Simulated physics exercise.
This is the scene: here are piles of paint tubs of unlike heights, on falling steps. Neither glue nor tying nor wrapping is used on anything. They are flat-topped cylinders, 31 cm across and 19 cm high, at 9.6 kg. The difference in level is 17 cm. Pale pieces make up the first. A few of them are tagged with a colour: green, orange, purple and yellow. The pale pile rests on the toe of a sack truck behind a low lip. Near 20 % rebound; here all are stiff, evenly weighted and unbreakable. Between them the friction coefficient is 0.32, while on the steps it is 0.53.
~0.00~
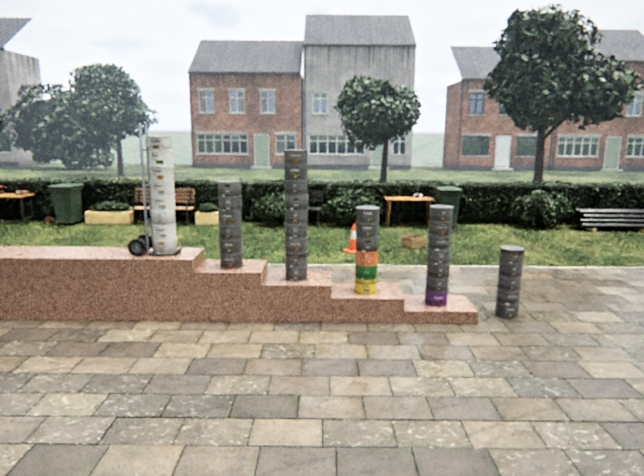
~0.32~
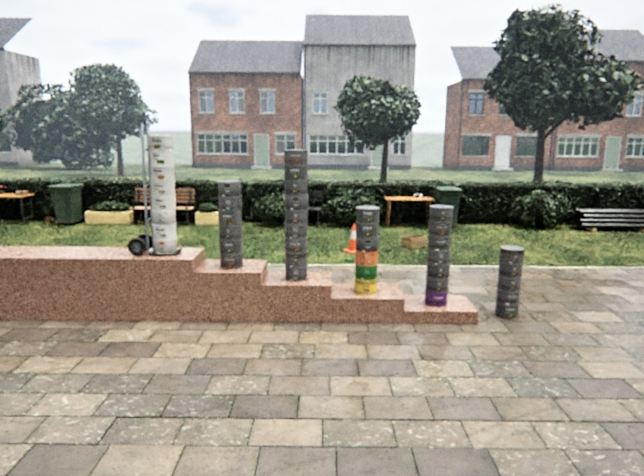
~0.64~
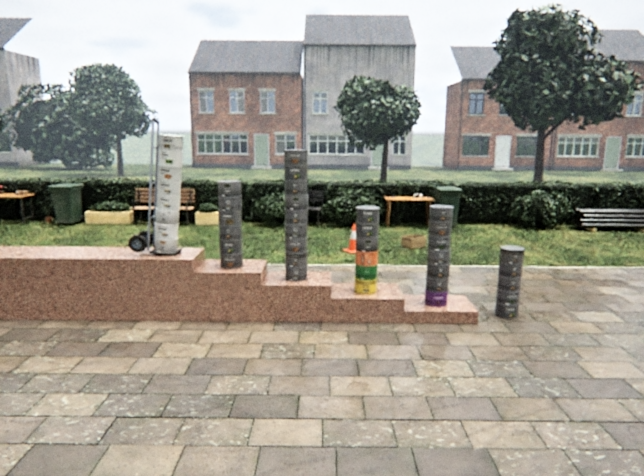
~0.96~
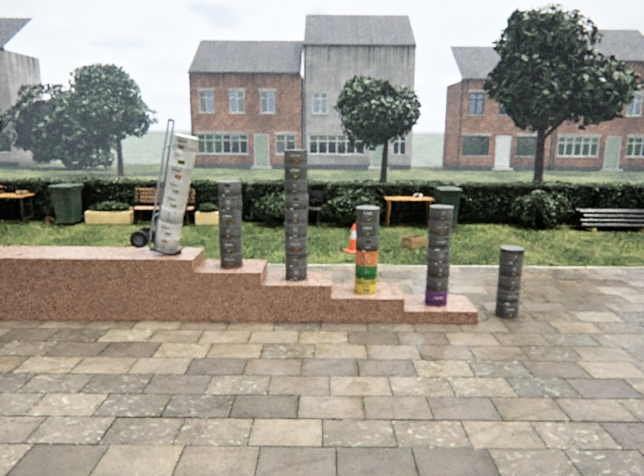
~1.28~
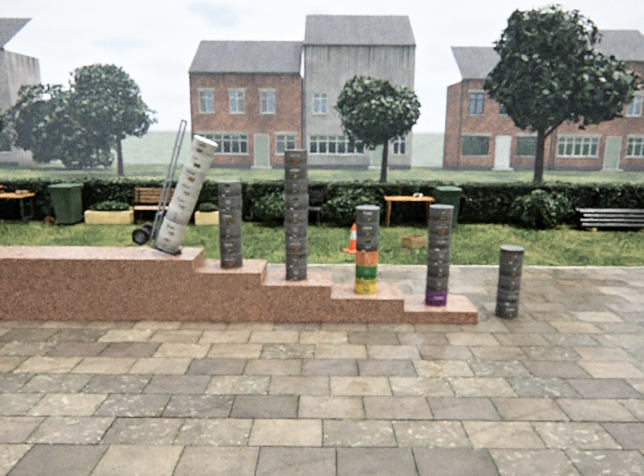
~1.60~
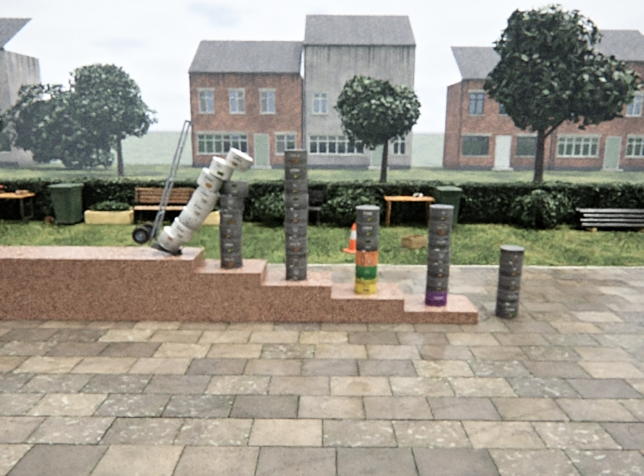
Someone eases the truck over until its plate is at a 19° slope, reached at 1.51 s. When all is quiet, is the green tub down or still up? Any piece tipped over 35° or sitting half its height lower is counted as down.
Once everything settles, it ends up down.
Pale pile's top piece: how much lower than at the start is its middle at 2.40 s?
I'd put it at close to 150 cm below where it started.
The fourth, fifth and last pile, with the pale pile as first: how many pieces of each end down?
Fourth 5, fifth 6, last 3.
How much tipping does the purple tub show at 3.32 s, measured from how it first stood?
It sits at about 0 degrees.
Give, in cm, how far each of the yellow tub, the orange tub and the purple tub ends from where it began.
Yellow 0, orange 120, purple 0.
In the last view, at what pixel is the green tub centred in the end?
Somewhere close to (443, 320), I'd say.
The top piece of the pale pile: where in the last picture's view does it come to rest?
In the last view it ends up close to (278, 269).
Around 2.40 s, 8 of the pale pile down; 6 of the 33 other tubs down; green tub unmoved.
Around 3.32 s, 7 of the pale pile down; 19 of the 33 other tubs down; green tub tipped 39°; orange tub tipped 39°, 7 cm lower.
Around 4.24 s, 7 of the pale pile down; 24 of the 33 other tubs down; green tub on its side; orange tub on its side.
Around 5.14 s, 7 of the pale pile down; 27 of the 33 other tubs down; green tub on its side; orange tub on its side.
Finally (5.6 s), 7 of the pale pile down; 27 of the 33 other tubs down; green tub on its side; orange tub on its side; yellow tub displaced 30 mm. Seen by the last camera, middles, green tub near (443, 320), orange tub near (410, 288).
